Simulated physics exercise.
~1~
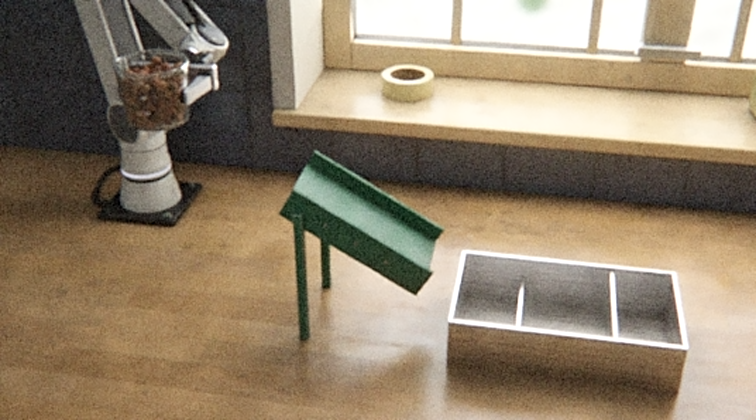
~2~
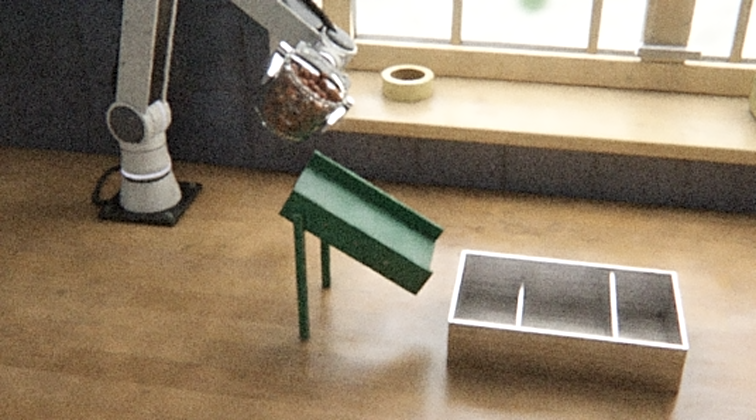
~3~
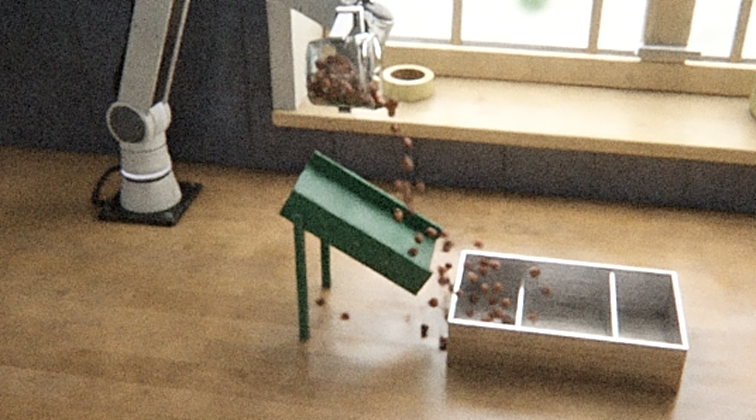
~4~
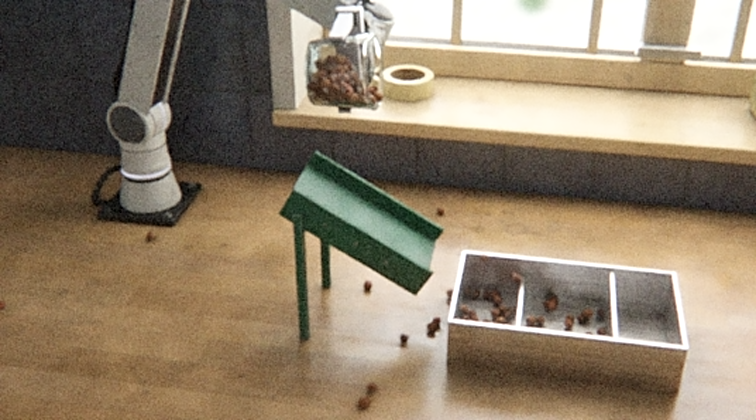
On a wooden table by a window, a robot arm carried a clear cup of hazelnuts over a green chute and tipped it, spilling some down into a divided box; nuts settled in the left and middle parts, others scattered, and many stayed in the cup.
